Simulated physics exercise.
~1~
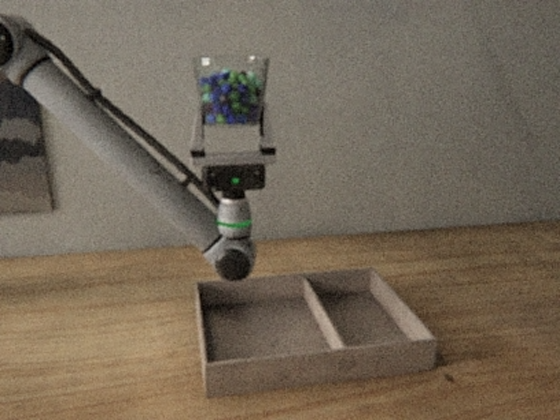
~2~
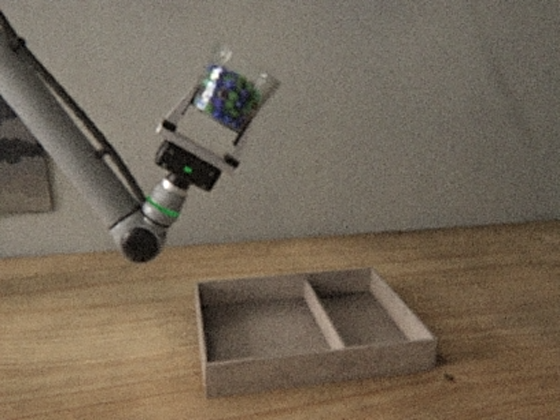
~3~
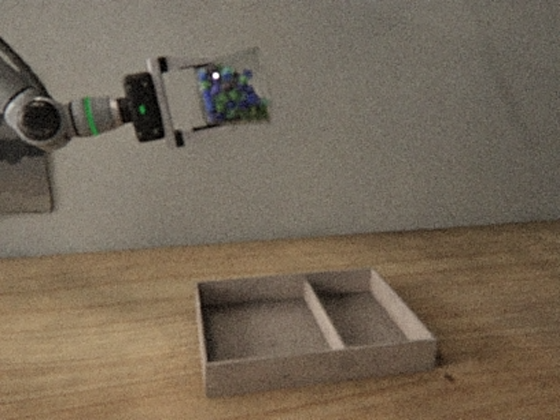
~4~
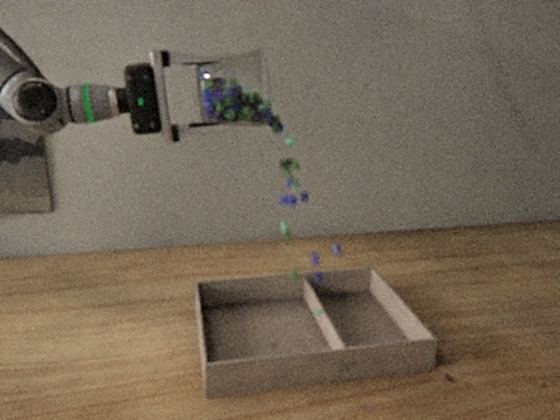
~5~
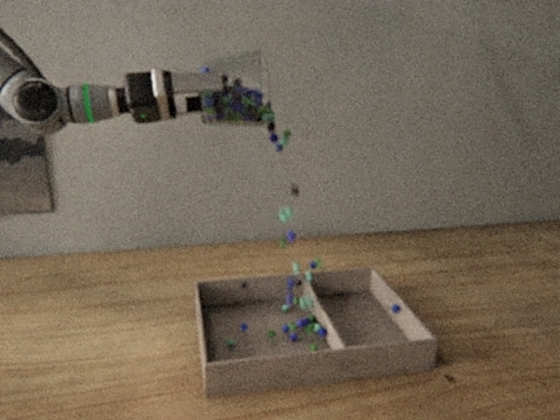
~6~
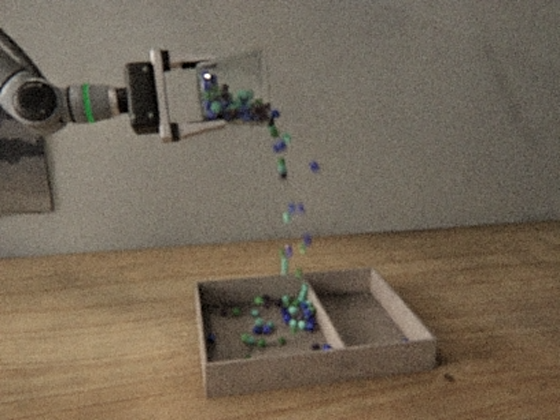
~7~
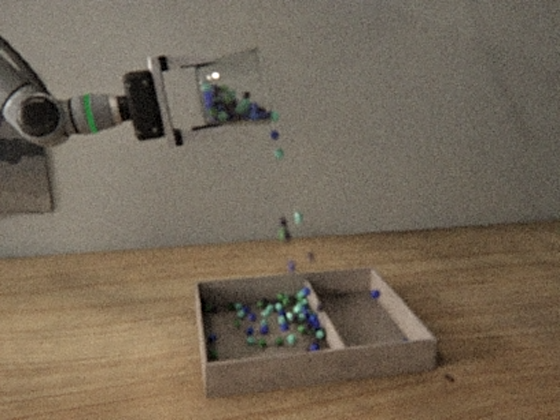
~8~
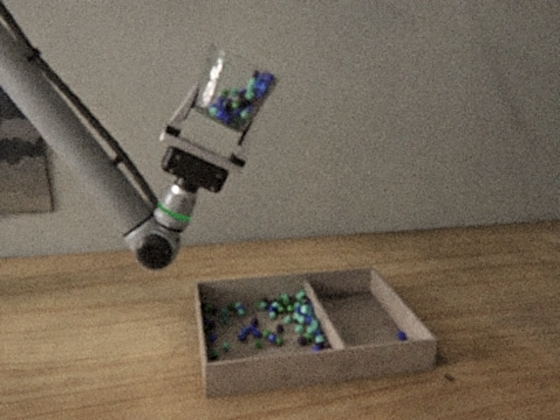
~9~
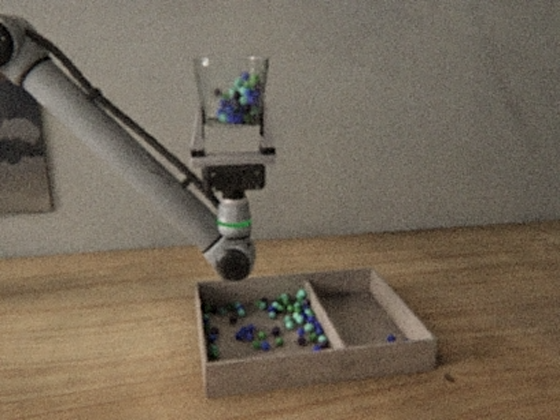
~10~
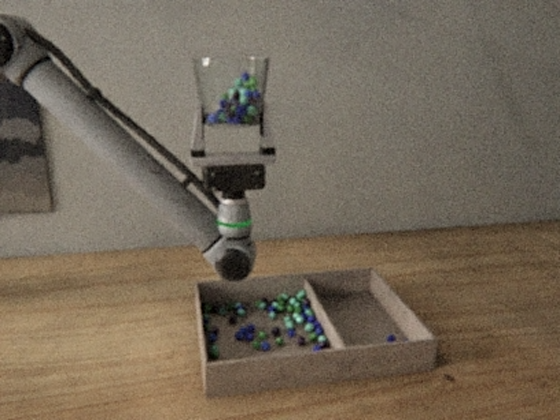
A robot arm tips a clear beaker, spills many colourful balls into a divided tray, then rights it.
